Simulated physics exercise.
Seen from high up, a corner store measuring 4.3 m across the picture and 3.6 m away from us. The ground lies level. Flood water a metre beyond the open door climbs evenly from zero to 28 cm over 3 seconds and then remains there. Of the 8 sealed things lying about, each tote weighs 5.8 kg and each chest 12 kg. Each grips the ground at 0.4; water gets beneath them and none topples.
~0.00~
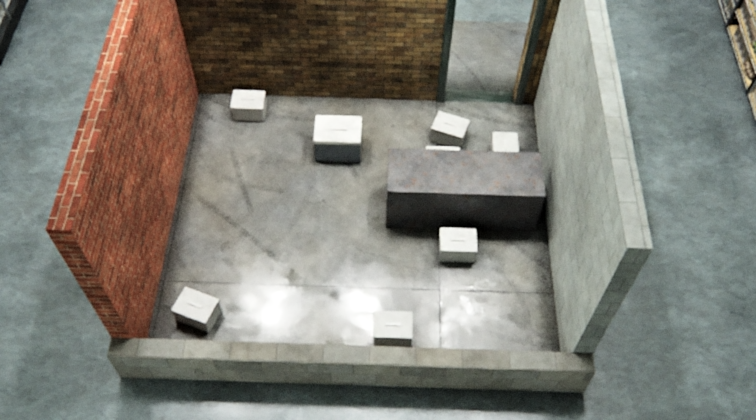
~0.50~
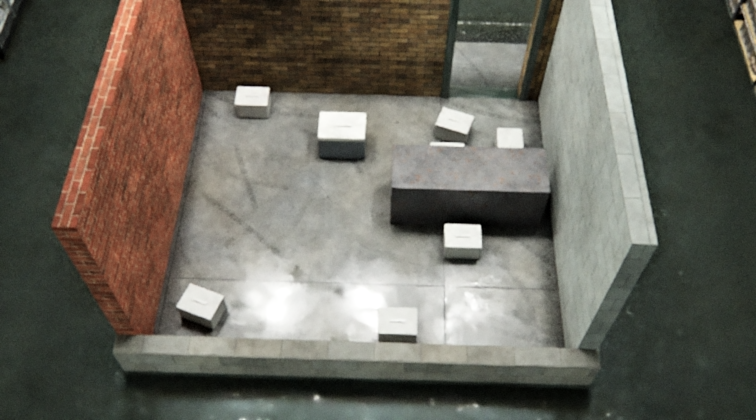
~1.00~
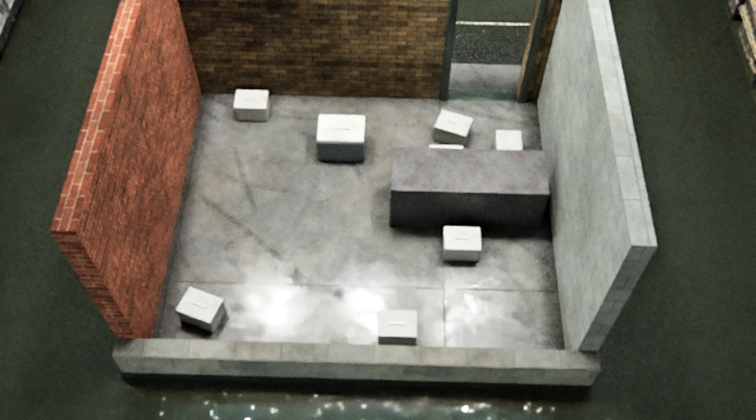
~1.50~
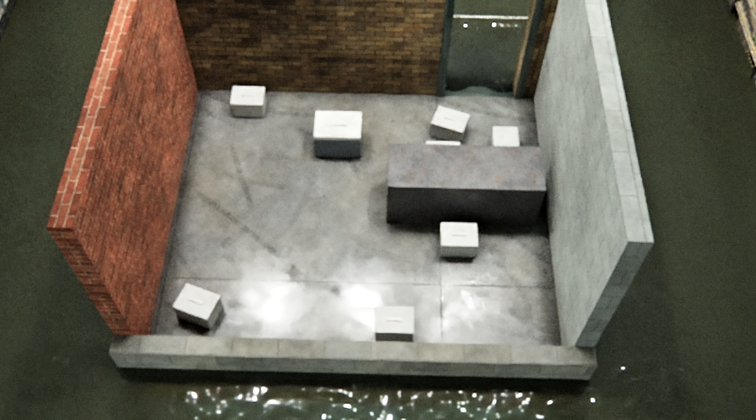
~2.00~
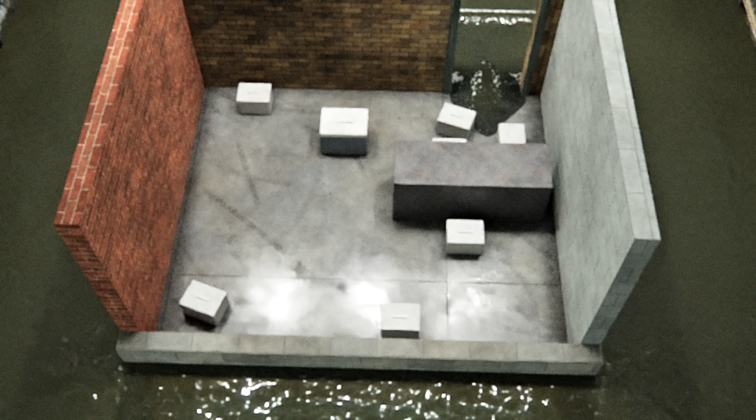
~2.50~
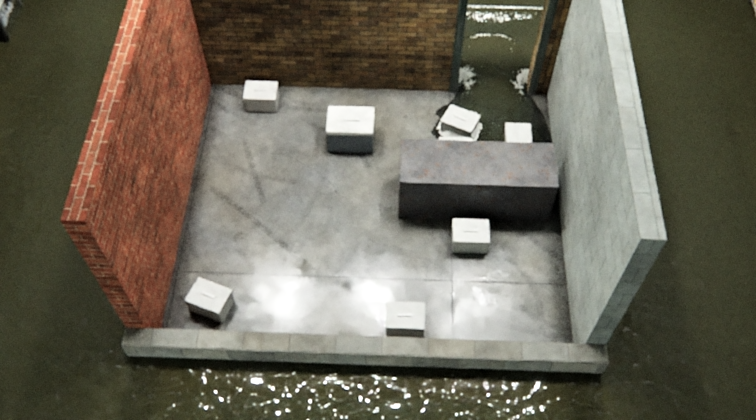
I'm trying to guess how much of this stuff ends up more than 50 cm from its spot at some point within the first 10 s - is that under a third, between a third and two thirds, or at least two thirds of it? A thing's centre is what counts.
The moved part is two thirds or larger.
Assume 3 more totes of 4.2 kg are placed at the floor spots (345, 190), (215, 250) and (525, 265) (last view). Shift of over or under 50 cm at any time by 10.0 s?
First one crosses the line, second one crosses the line, third one crosses the line.
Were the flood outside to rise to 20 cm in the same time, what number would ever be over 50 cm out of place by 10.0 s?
Then 4 of them.
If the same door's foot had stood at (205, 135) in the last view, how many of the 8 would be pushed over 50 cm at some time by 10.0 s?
That gives 5 of them.
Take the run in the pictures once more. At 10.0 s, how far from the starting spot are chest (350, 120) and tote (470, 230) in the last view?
Net displacement, in order: 200 cm; 0 cm.
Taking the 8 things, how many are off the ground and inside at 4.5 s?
Count: 1.
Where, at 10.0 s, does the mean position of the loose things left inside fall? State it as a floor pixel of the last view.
Mean position approx. (335, 253).
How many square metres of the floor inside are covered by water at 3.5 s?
Some 3.5 m2 of it.
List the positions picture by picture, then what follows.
The first frame shows a tote at (451, 124) rests on the ground; a tote at (506, 145) rests on the ground; water covers 0.0 m2; 0 of 8 have shifted.
The second frame shows a tote at (455, 120) rests on the ground; a tote at (510, 141), on the bottom; 0.0 m2 under water; 0 of 8 have shifted.
The third frame shows a tote at (454, 123), on the bottom; a tote at (509, 143), on the bottom; 0.0 m2 under water; 0 of 8 have shifted.
The fourth frame shows a tote at (451, 119), on the bottom; a tote at (506, 140), on the bottom; 0.0 m2 under water; 0 of 8 have shifted.
The fifth frame shows a tote at (457, 116) rests on the ground; a tote at (512, 137) rests on the ground; 0.4 m2 under water; 0 of 8 have shifted.
The sixth frame shows a tote at (461, 118) rests on the ground, 6 cm from its start; a tote at (519, 136), on the bottom; water covers 1.3 m2; 1 of 8 have shifted.
After 3.5 s 1 of 8 are over 50 cm from their spots; 2 afloat.
After 4.5 s 2 of 8 are over 50 cm from their spots; 1 afloat.
After 7.0 s 5 of 8 are over 50 cm from their spots; 5 afloat.
After 10.0 s 6 of 8 are over 50 cm from their spots, and 6 have been at some point; 7 afloat.
